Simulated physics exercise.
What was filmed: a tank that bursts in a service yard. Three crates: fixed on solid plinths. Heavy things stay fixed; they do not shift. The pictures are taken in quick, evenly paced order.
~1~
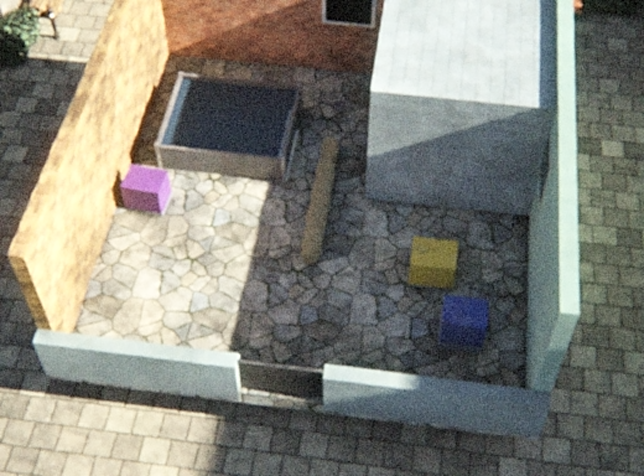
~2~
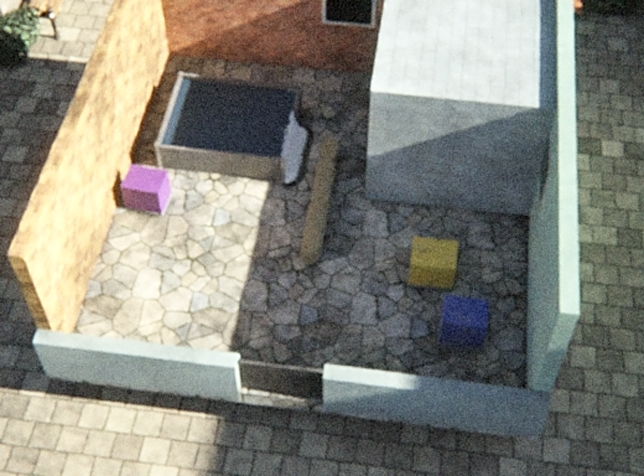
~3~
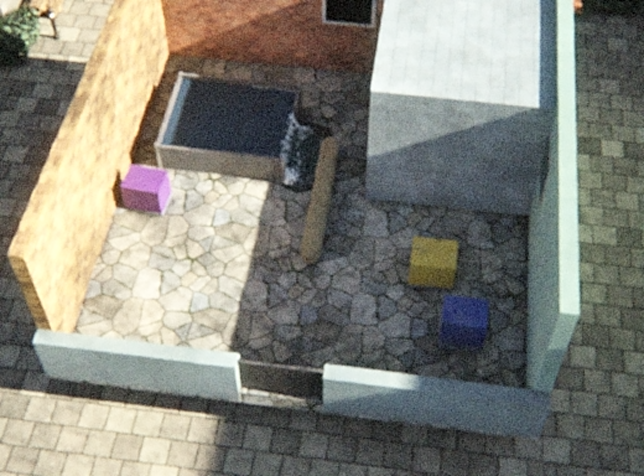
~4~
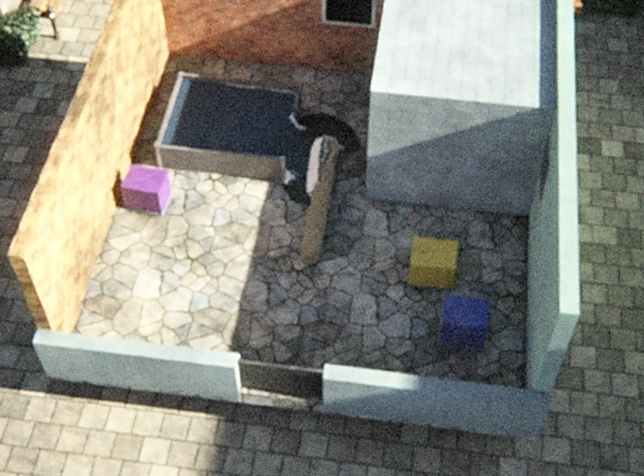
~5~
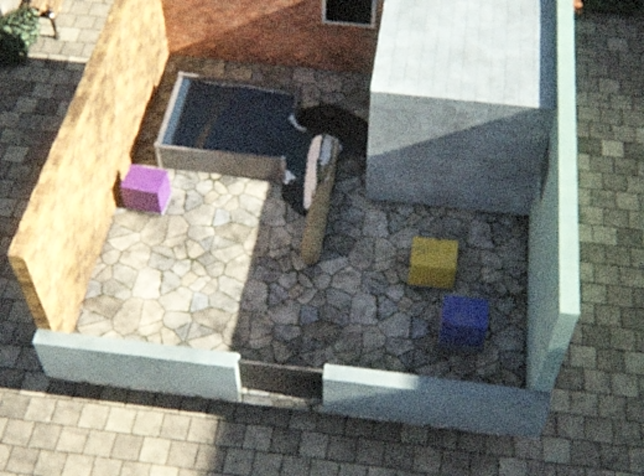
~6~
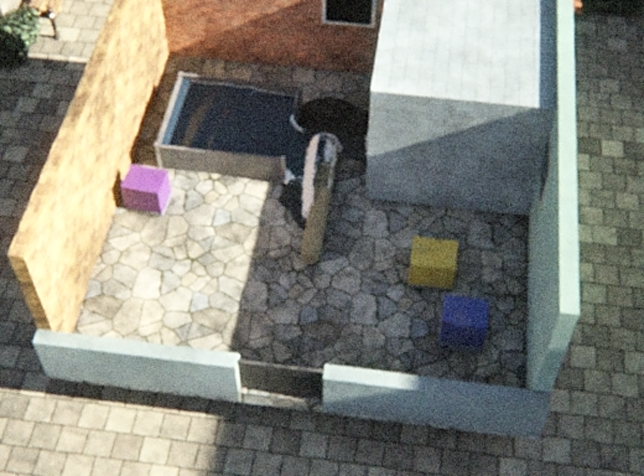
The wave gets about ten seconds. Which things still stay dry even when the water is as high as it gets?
In the end purple crate: A wet one. Yellow crate: A dry one. Blue crate: A dry one.
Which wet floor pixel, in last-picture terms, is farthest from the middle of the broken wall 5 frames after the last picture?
Farthest reach: (287, 287).
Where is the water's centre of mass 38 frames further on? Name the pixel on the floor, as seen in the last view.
Near (247, 181).
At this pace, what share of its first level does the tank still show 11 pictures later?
Some 56 per cent.
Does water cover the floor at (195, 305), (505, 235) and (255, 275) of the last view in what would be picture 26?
Status by point, in sequence: Waterlogged; unwetted; waterlogged.
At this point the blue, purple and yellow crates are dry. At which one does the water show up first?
That would be the one in yellow.
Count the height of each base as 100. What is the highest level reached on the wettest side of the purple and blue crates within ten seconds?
About 290 percent and about 20 percent.
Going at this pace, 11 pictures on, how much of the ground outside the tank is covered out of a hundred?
Estimated share: Around 30 %.
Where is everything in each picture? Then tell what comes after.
The first picture shows still water in the tank at (230, 118).
In the second picture, water pours out at (288, 146) and has run to (294, 182).
In the third picture, water pours out at (288, 148) and has run to (303, 188).
In the fourth picture, water pours out at (288, 148) and has run to (355, 142).
In the fifth picture, the front is at a hidden place, out from the gap at (288, 148).
In the sixth picture, the front is at a hidden place, out from the gap at (288, 148).
A moment on, water covers 15 % of the floor; the purple crate not reached, the yellow crate not reached, the blue crate not reached.
Next, water covers 30 % of the floor; the purple crate not reached, the yellow crate not reached, the blue crate not reached.
Then, water covers 55 % of the floor; the purple crate not reached, the yellow crate water round its plinth, the blue crate not reached.
Later, water covers 70 % of the floor; the purple crate water round its plinth, the yellow crate water round its plinth, the blue crate water round its plinth.
In the end, water covers 90 % of the floor; the purple crate was topped, the yellow crate stayed above the water, the blue crate stayed above the water.
